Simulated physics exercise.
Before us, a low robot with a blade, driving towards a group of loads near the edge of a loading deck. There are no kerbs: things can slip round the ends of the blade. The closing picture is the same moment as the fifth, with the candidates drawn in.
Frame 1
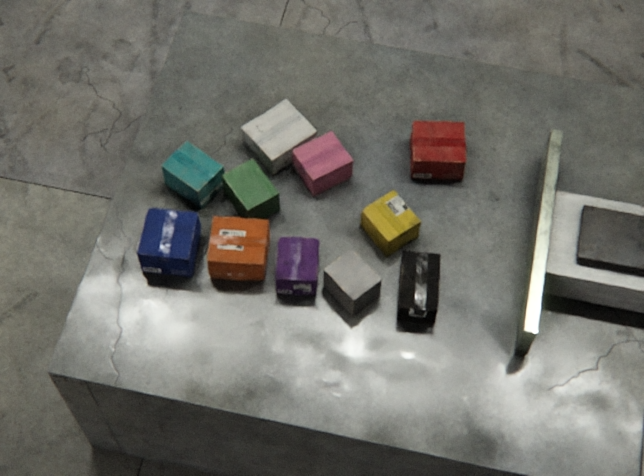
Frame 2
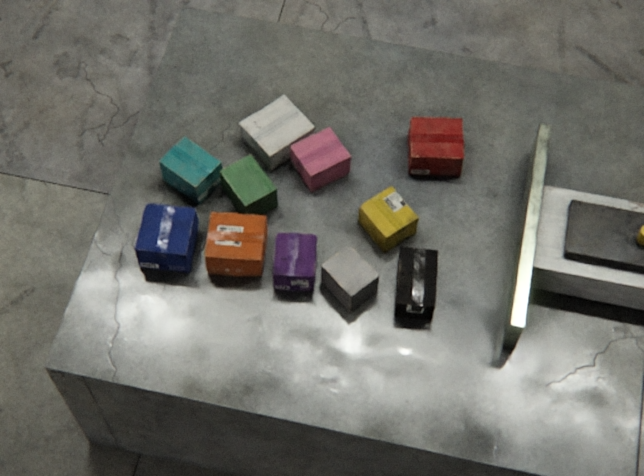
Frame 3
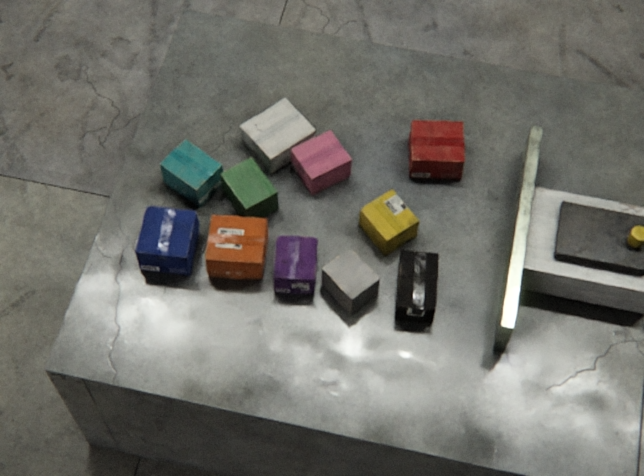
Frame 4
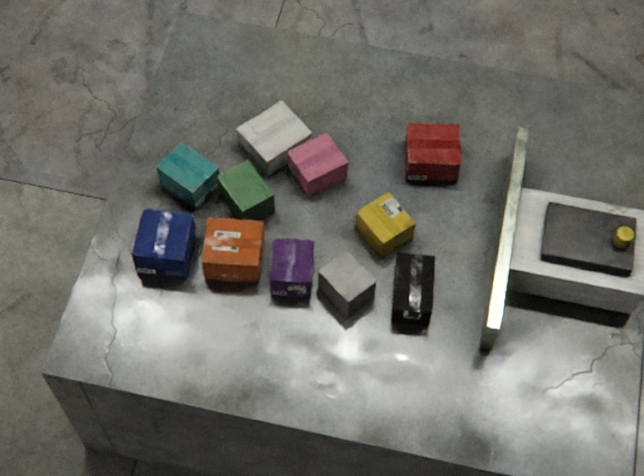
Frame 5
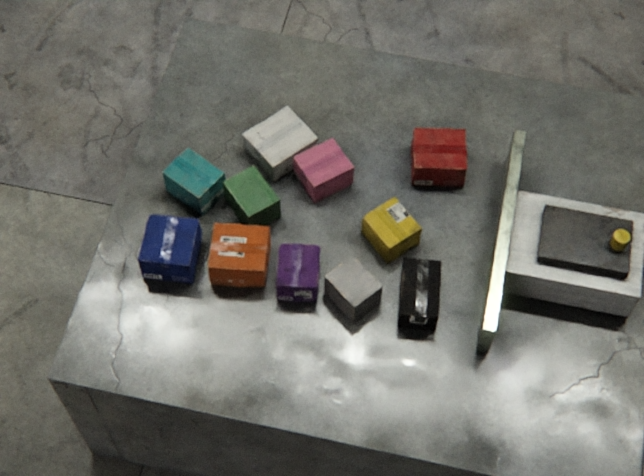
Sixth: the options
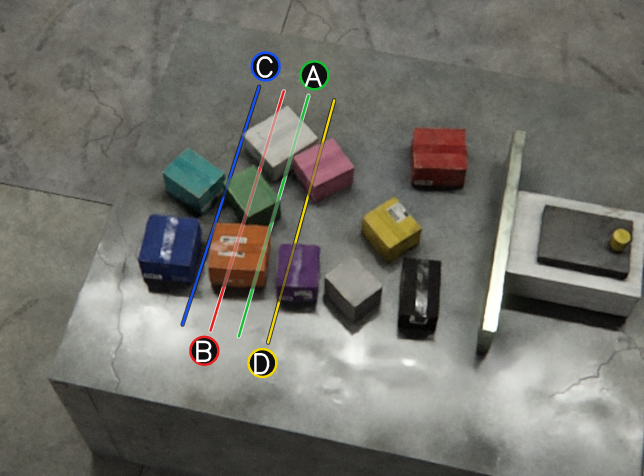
A low robot with an upright blade edges in from the right across a grey concrete deck, its dark top and a small yellow knob coming into view. It creeps left toward the scattered coloured boxes, leaving a gap, while the boxes stay in place.
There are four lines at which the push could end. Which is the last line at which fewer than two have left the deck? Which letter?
Up to line A.
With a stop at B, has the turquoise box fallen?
By then, no.
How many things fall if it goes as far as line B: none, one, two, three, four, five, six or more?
Two.
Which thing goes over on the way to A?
It is the blue box.
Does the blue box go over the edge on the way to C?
Yes.
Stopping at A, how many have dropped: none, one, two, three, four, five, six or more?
In all, one.
On the marked copy, A at (276, 208); B at (250, 203); C at (223, 197); D at (303, 213).
Following A. Soon after the start, robot (495, 222); red box (403, 150); grey crate (332, 286).
Later, robot (410, 206); blue box (117, 238); orange parcel (171, 242).
In the end, robot (349, 195); blue box over the edge; orange parcel (112, 231); one fallen.
As for the rest, B drops two; C drops three; D is within the limit but short.
